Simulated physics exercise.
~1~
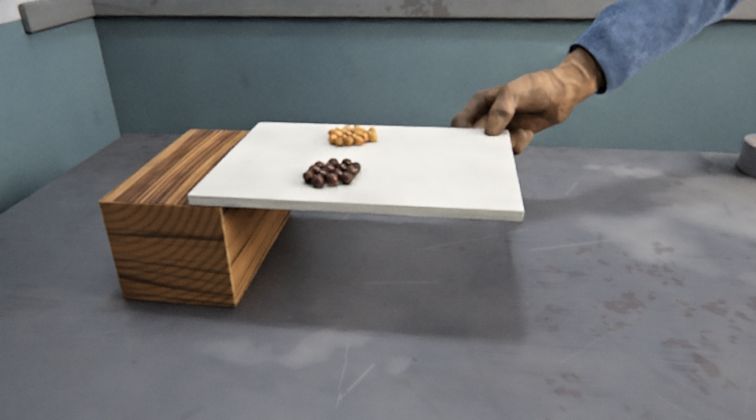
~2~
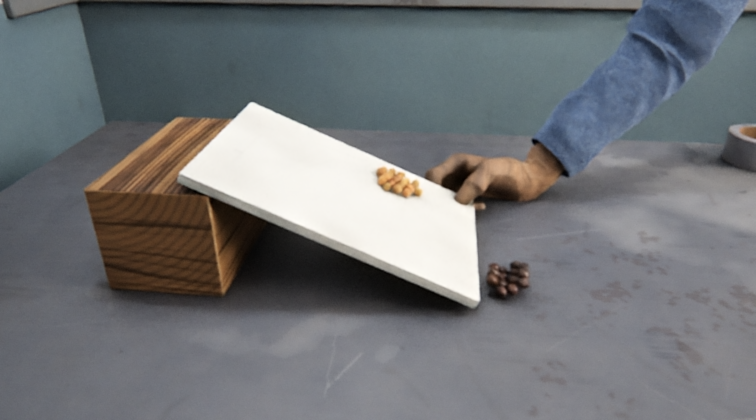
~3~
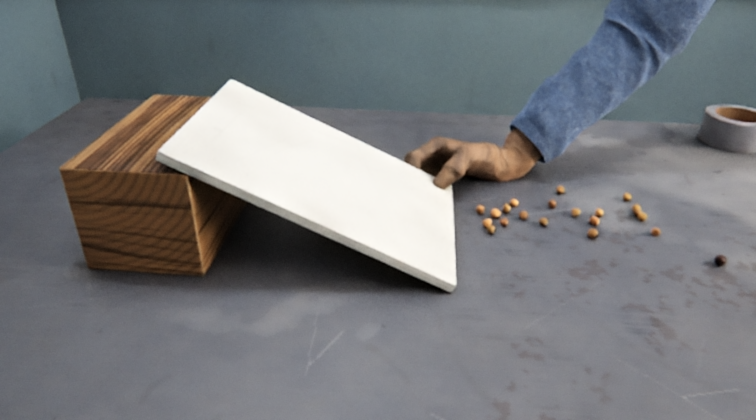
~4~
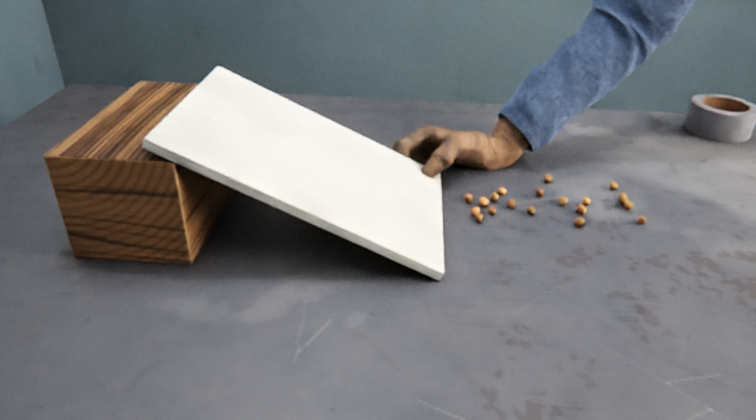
On a gray table, a hand lowers a white board and two small piles roll off.
